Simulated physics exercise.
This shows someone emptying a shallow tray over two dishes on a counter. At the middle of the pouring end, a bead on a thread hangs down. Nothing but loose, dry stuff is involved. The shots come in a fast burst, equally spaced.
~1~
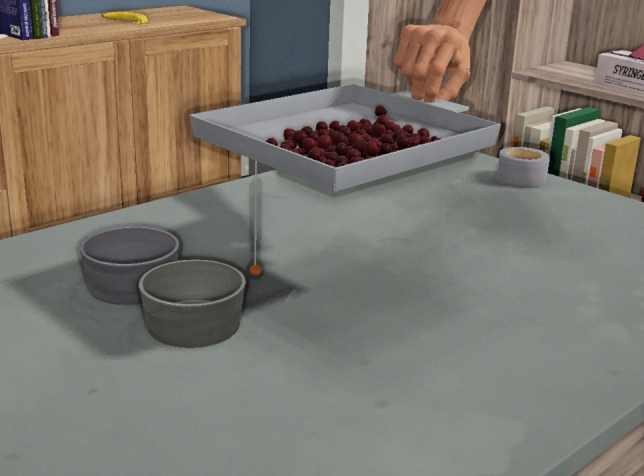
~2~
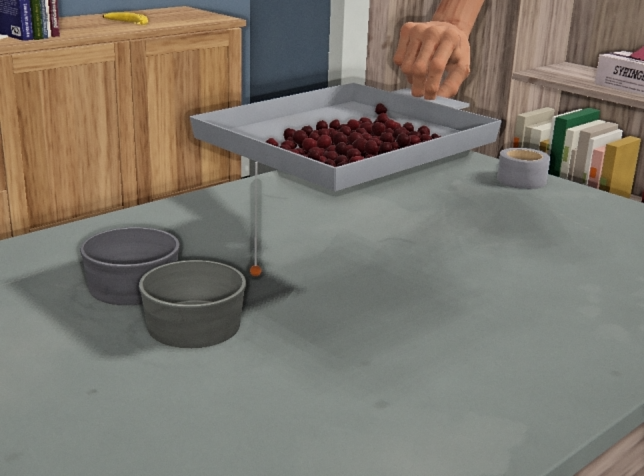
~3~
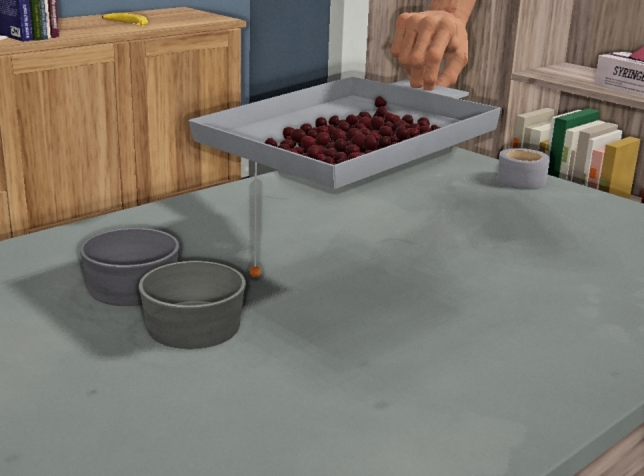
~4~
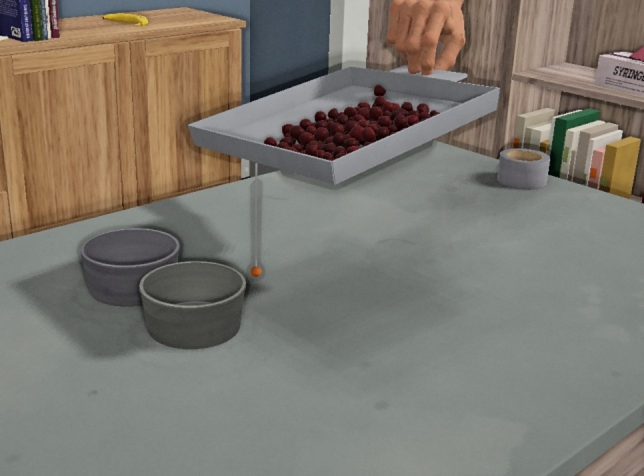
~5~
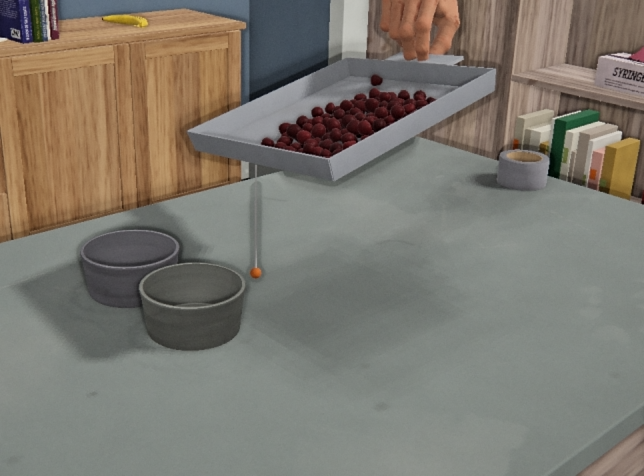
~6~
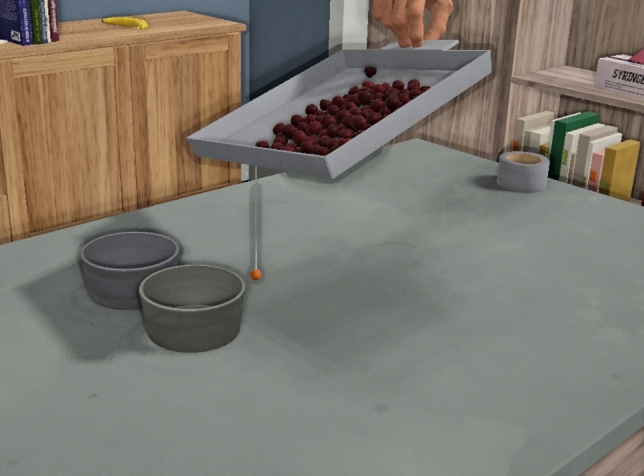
A hand held a shallow grey tray of dark red dried cherries above a counter with two bowls, then gradually raised its far end, tilting it toward the left corner as a few cherries shifted.
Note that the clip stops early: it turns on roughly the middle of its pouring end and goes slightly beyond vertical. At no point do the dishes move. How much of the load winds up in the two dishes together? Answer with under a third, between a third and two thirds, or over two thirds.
The two dishes together get between a third and two thirds of it.
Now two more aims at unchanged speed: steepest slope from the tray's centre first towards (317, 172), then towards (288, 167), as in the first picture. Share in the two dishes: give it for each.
Lab note: Case 1 near 0 %, case 2 near 0 %.
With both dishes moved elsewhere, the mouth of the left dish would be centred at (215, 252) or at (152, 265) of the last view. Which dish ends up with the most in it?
The first time round it's the one placed on the left, and the next time it's the one placed on the left.
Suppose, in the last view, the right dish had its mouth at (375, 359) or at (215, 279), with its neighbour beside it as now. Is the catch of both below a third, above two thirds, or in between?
Two tries, in turn: Under a third and the middle third.
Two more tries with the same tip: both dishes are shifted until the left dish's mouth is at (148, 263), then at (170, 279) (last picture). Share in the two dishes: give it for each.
First placement: Some 50 %; second placement: Some 60 %.
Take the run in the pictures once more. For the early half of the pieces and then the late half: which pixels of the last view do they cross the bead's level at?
First roughly (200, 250), then roughly (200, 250).
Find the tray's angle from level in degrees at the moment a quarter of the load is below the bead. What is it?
Roughly 110 degrees from level.
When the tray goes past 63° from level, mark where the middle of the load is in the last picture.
The middle of the pieces sits at roughly (253, 123).
Soon, tray tipped steeply; nearly all on the tray; a stray few in the right dish; a small part in the air.
A while on, tray tipped past a quarter turn; most on the tray; a small part in the right dish; a stray few in the left dish; a small part outside both; a small part in the air.
Towards the end, tray tipped past a quarter turn; about half in the right dish; a small part in the left dish; about half outside both.
Finally, tray tipped past a quarter turn; about half in the right dish; a small part in the left dish; about half outside both.
